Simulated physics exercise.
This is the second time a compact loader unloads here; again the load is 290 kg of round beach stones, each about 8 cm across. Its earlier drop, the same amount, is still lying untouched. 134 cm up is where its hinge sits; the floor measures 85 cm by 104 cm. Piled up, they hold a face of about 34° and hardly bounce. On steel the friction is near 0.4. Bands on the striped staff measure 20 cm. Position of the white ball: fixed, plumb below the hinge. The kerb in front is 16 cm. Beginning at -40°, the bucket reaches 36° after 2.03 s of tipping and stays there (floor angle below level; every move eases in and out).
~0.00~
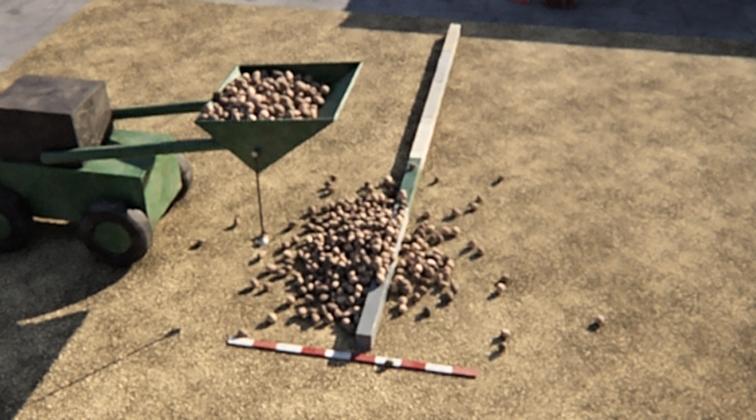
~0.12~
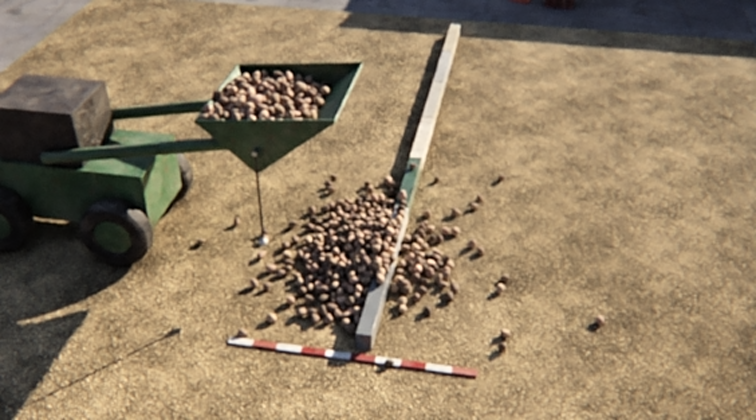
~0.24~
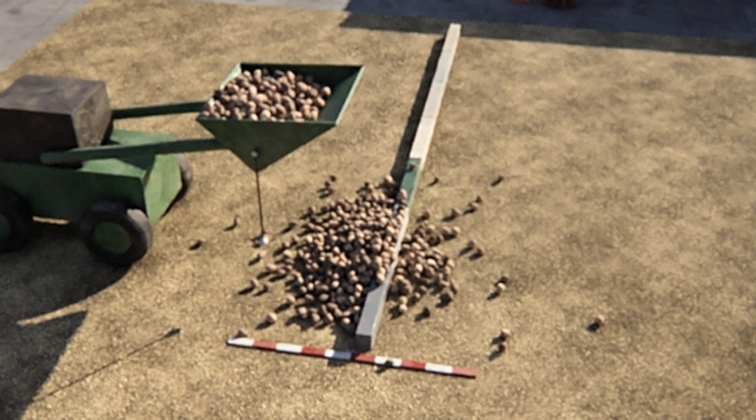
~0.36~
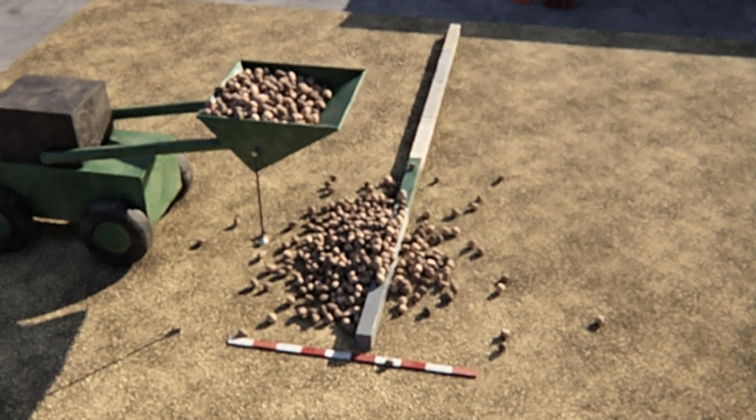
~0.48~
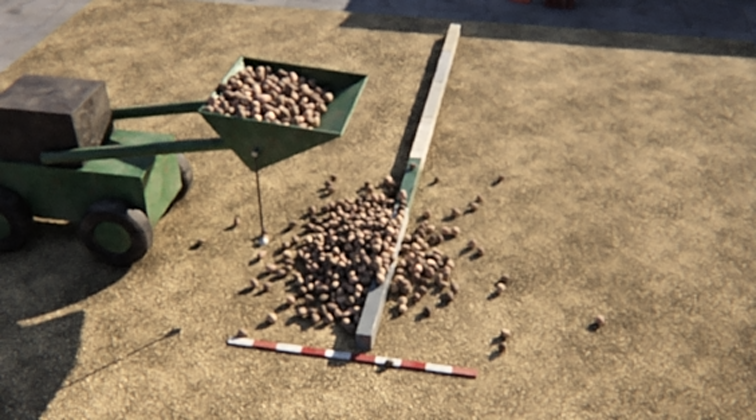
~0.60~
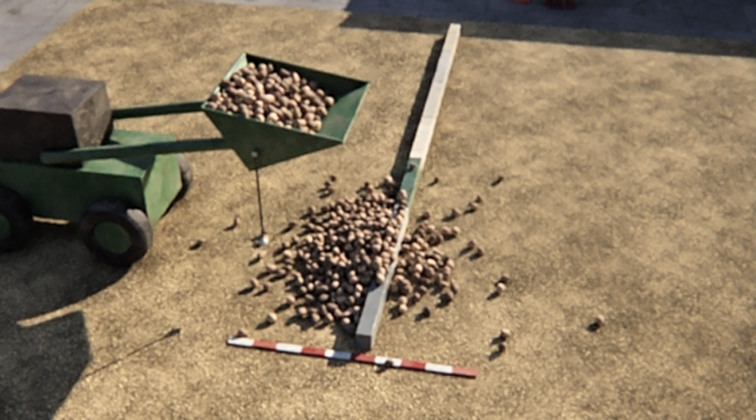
On sandy ground, a green loader slowly tilts its stone-filled bucket rightward above a pile.
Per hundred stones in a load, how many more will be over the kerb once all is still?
59.
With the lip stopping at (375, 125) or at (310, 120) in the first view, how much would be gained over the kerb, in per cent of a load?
First place: Roughly 100 %; second place: Roughly 20 %.
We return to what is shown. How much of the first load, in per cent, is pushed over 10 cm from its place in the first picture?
15 per cent.
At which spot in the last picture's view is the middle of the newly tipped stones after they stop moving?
I'd point to about (407, 252).
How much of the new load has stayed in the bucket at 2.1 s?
I'd say about 20 per cent.
After 1.5 s the floor is at 24°; in per cent of one load, 94 in the bucket, 92 on this side of the kerb, 14 over the kerb; the foremost stones are at (508, 269).
After 2.1 s the floor is at 36°; in per cent of one load, 21 in the bucket, 149 on this side of the kerb, 30 over the kerb; the foremost stones are at (508, 269).
After 2.5 s the floor is at 36°; in per cent of one load, 0 in the bucket, 143 on this side of the kerb, 57 over the kerb; the foremost stones are at (514, 304).
After 5.1 s the floor is at 36°; in per cent of one load, 0 in the bucket, 127 on this side of the kerb, 73 over the kerb; the foremost stones are at (539, 300). Net gain over the kerb, 59.
